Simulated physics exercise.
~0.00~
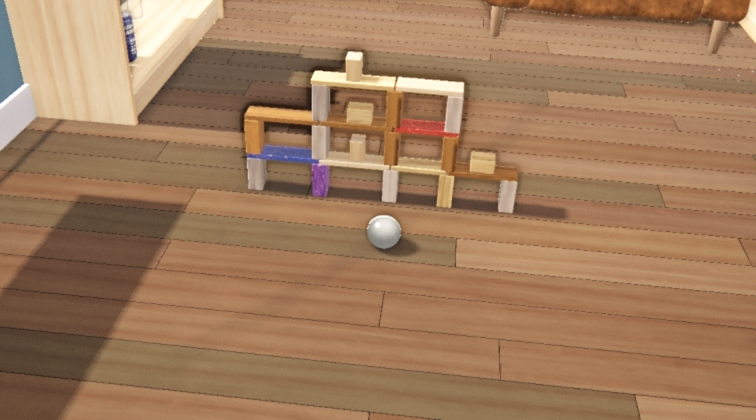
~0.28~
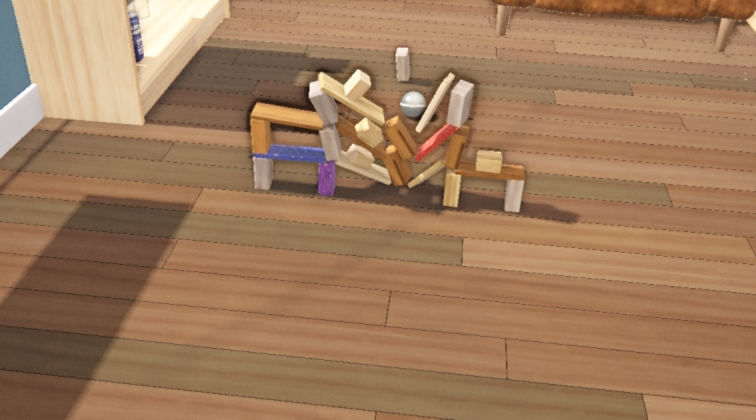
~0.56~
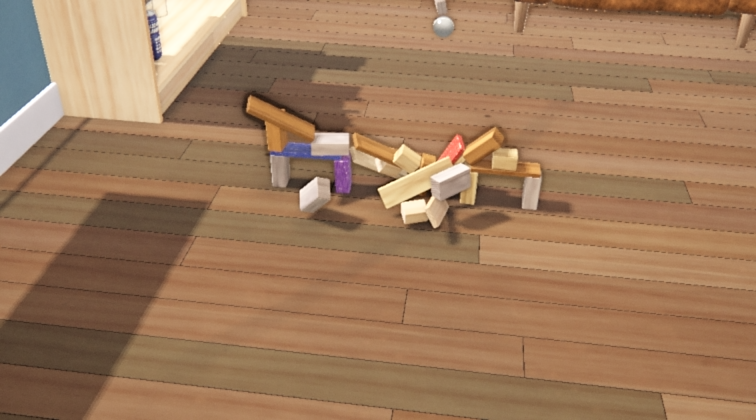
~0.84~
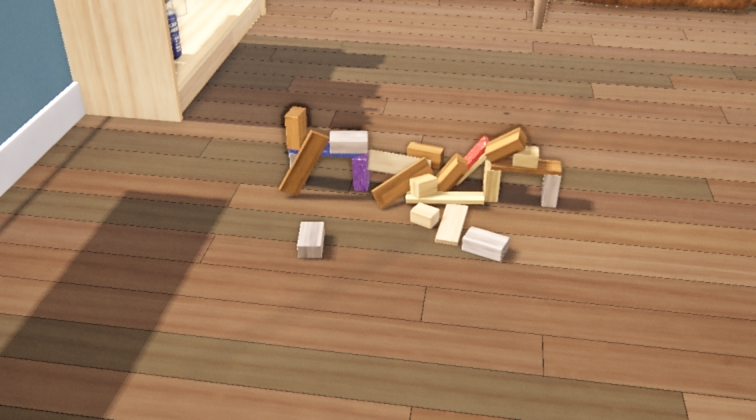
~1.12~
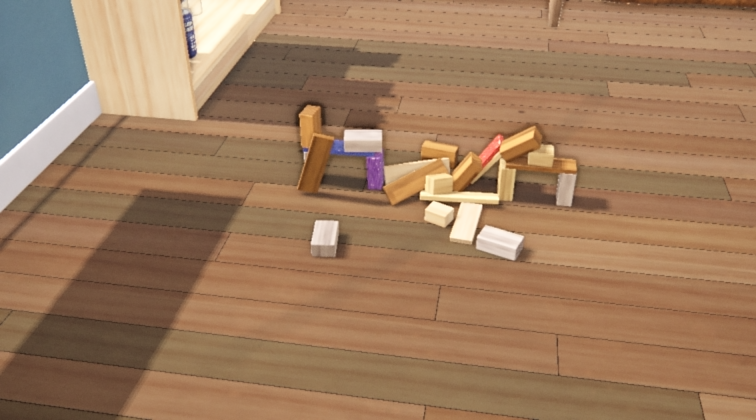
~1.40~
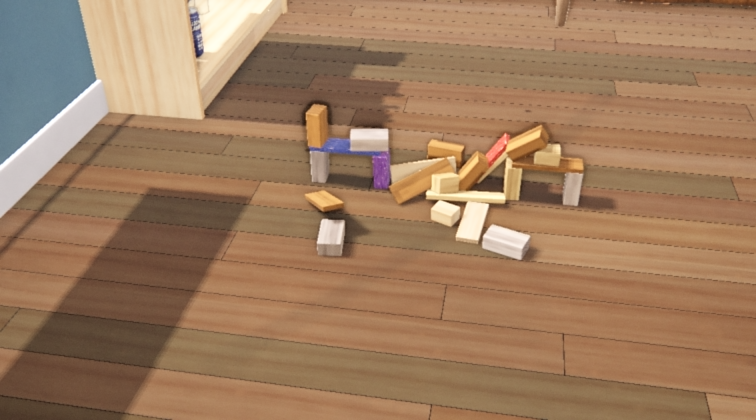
In a living room with a plank floor, seen from above and in front, a low structure of pale and orange-brown wooden blocks stands beyond a steel ball, with a pale shelf at left and a brown sofa behind. A blue plank and purple post sit at its left, a red plank higher up. The ball shoots away from the viewer through the middle, and the centre caves in. As the ball leaves at the top, blocks tumble forward and the red plank drops, tilted. The view pans slightly left while an orange-brown plank slides down at left. Finally rubble fills the middle, but the blue plank remains up on its posts.
